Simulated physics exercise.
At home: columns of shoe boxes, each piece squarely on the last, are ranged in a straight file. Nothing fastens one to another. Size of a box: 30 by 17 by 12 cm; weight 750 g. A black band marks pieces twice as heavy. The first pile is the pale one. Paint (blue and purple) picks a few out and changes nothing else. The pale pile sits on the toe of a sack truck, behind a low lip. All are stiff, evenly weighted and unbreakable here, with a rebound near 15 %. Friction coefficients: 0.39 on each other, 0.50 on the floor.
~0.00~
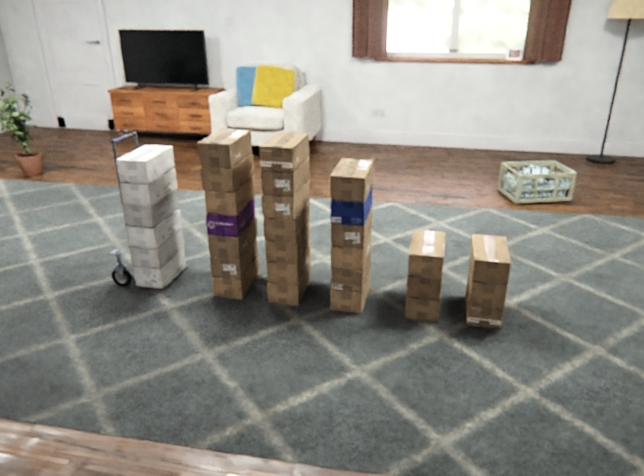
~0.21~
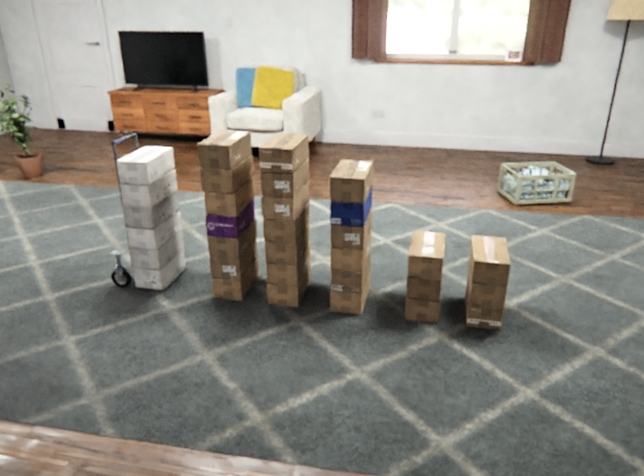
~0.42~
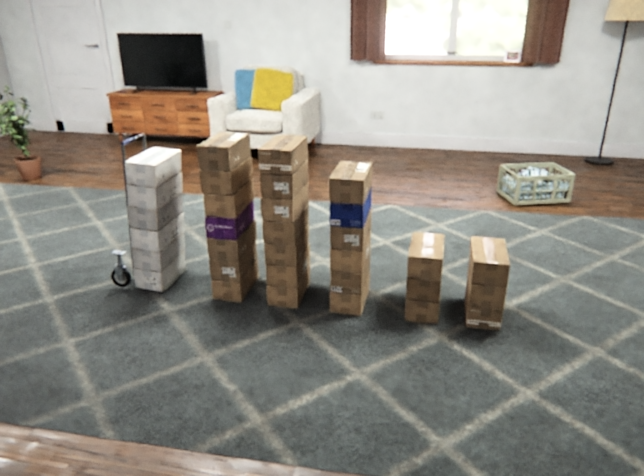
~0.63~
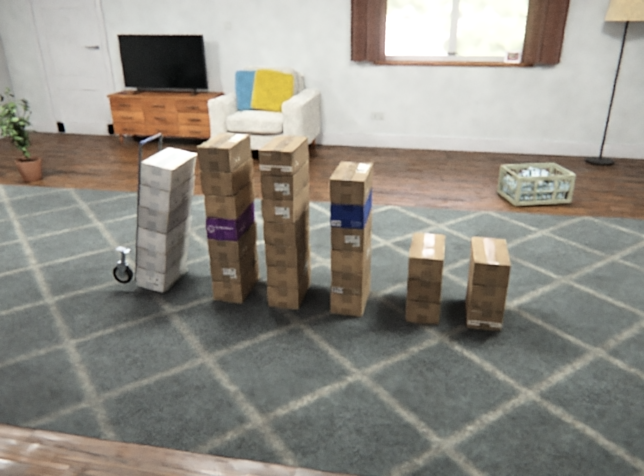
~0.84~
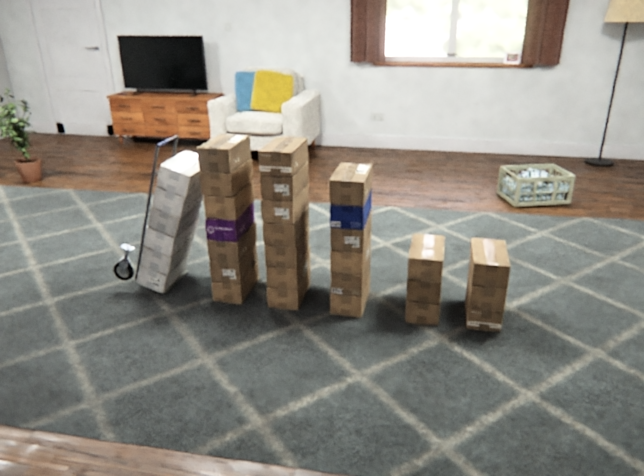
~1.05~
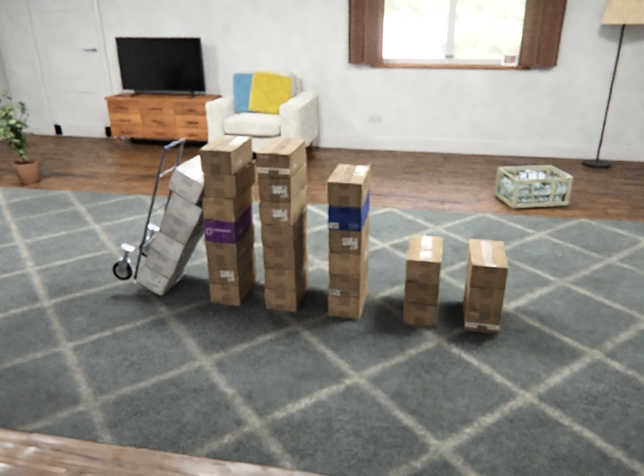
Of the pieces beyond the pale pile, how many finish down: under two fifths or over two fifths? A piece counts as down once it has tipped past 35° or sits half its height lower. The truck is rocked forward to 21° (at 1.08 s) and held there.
It comes to more than two fifths.
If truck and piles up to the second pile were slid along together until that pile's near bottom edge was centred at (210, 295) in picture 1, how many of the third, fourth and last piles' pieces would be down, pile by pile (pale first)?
Then third 6, fourth 6, last 3.
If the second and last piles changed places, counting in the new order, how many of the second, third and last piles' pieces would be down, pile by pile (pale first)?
In that case second 0, third 0, last 0.
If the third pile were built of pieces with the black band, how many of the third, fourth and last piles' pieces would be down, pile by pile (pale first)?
Then third 0, fourth 0, last 0.
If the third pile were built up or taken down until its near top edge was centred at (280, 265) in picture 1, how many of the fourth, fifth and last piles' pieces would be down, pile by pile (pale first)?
Then fourth 5, fifth 2, last 2.
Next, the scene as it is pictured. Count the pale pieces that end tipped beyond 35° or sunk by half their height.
6 pale pieces.
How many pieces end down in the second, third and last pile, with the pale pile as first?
Pieces: Second 7, third 7, last 2.
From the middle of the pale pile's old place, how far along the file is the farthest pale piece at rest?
Some 65 cm.
After 1.96 s, 6 of the pale pile down; none of the 26 other boxes down, 14 disturbed; purple box leaning 17°.
After 2.52 s, 6 of the pale pile down; 10 of the 26 other boxes down; purple box leaning 40°, 9 cm lower; blue box leaning 23°.
After 3.10 s, 6 of the pale pile down; 23 of the 26 other boxes down; purple box leaning 46°, 16 cm lower; blue box leaning 42°, 27 cm lower.
At rest (4.3 s), 6 of the pale pile down; 23 of the 26 other boxes down; blue box on its side; purple box leaning 46°, 16 cm lower. That is 88 per cent. As the last picture would show them, middles, blue box near (617, 291), purple box near (306, 256).
